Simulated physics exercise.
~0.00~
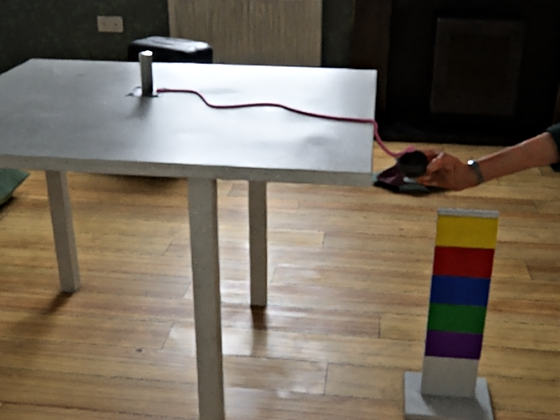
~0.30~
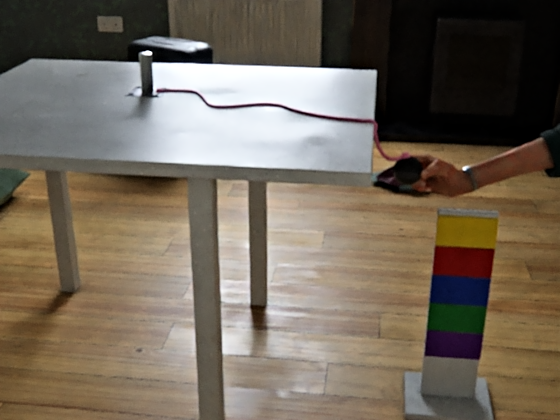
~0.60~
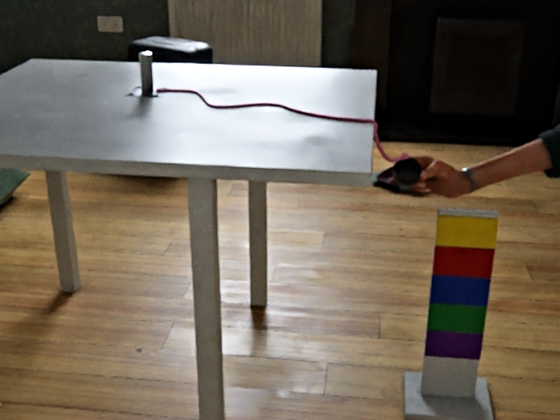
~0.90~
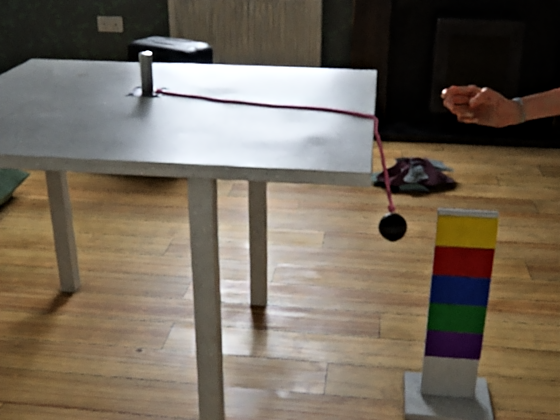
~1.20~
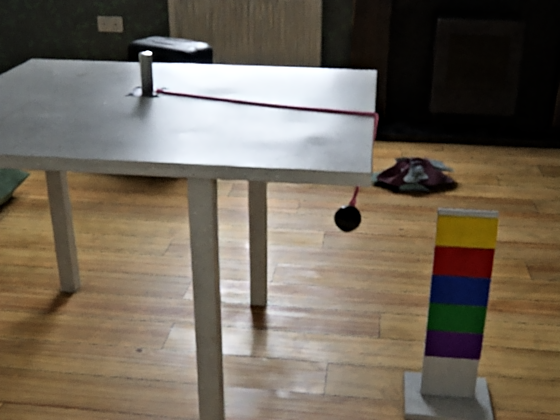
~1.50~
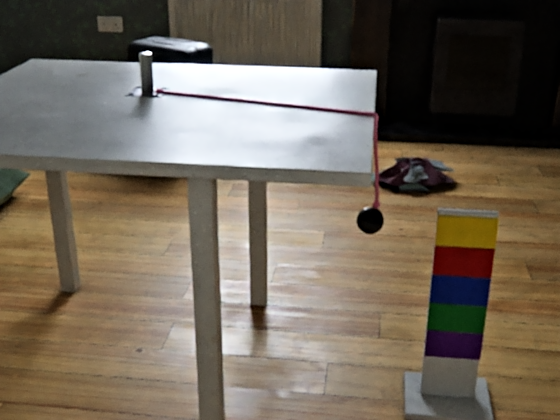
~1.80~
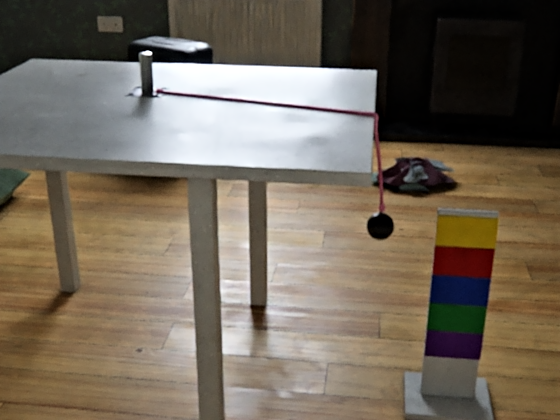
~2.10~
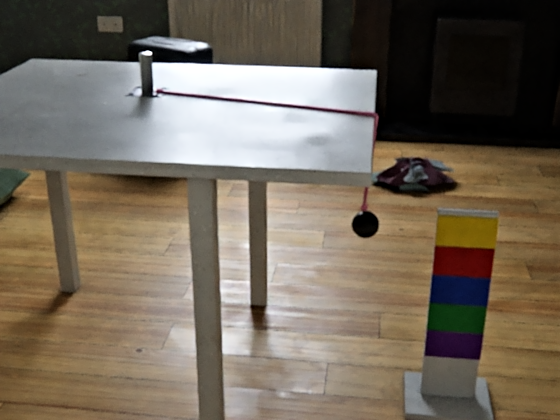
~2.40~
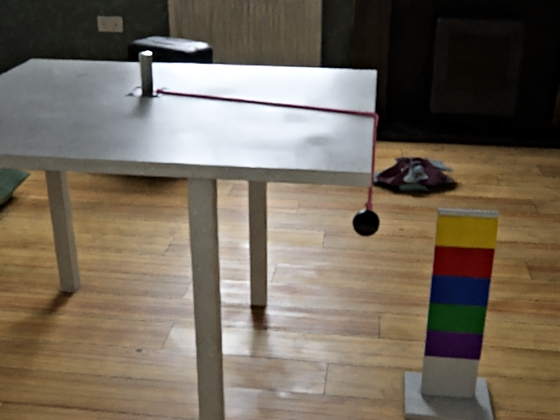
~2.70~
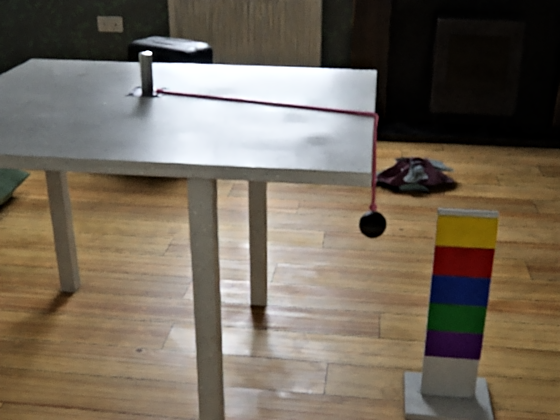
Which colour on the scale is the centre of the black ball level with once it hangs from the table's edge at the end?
The centre of the ball hangs level with the yellow band, the top colour on the scale.
